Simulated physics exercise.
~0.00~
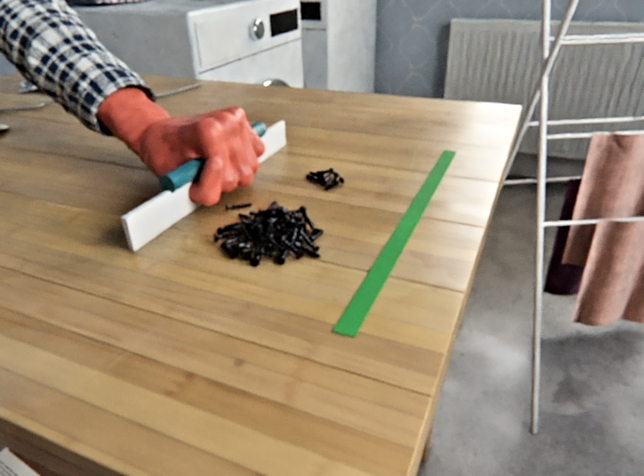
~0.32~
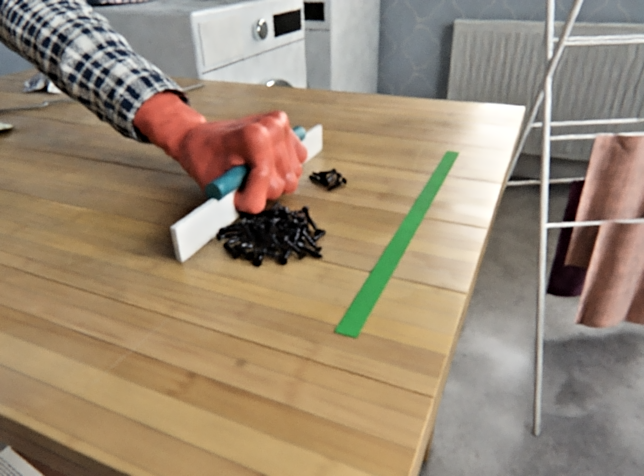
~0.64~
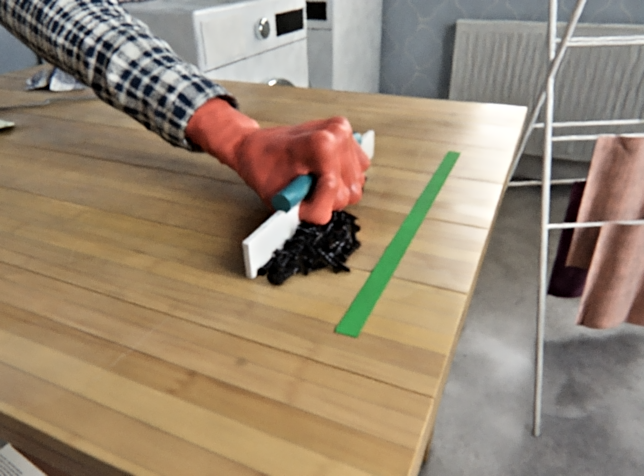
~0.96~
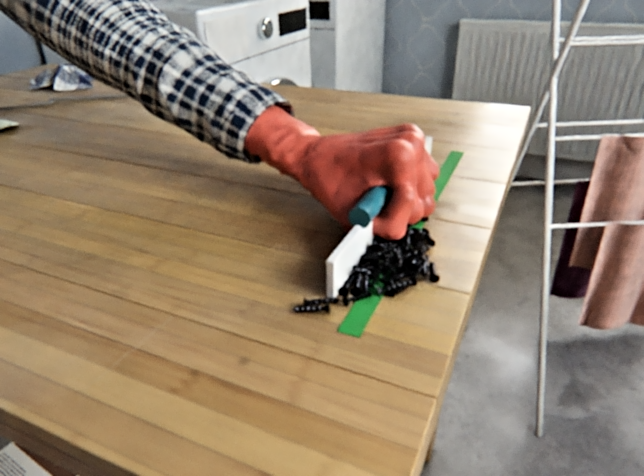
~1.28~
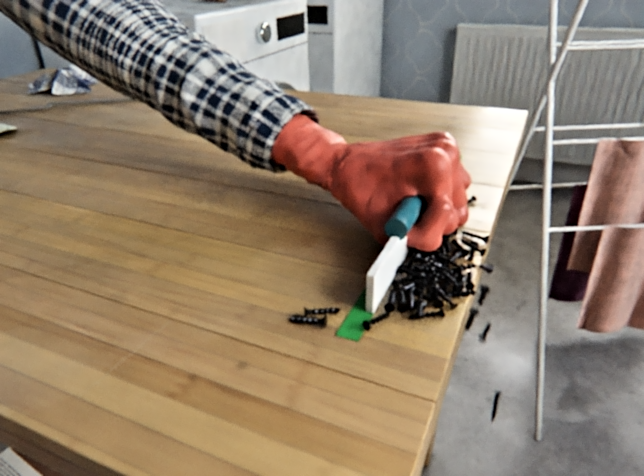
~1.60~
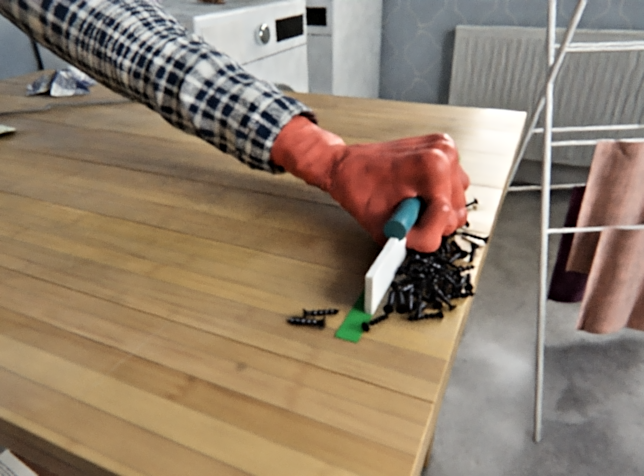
A red-gloved hand scrapes black screws rightward across green tape, and a few fall off.
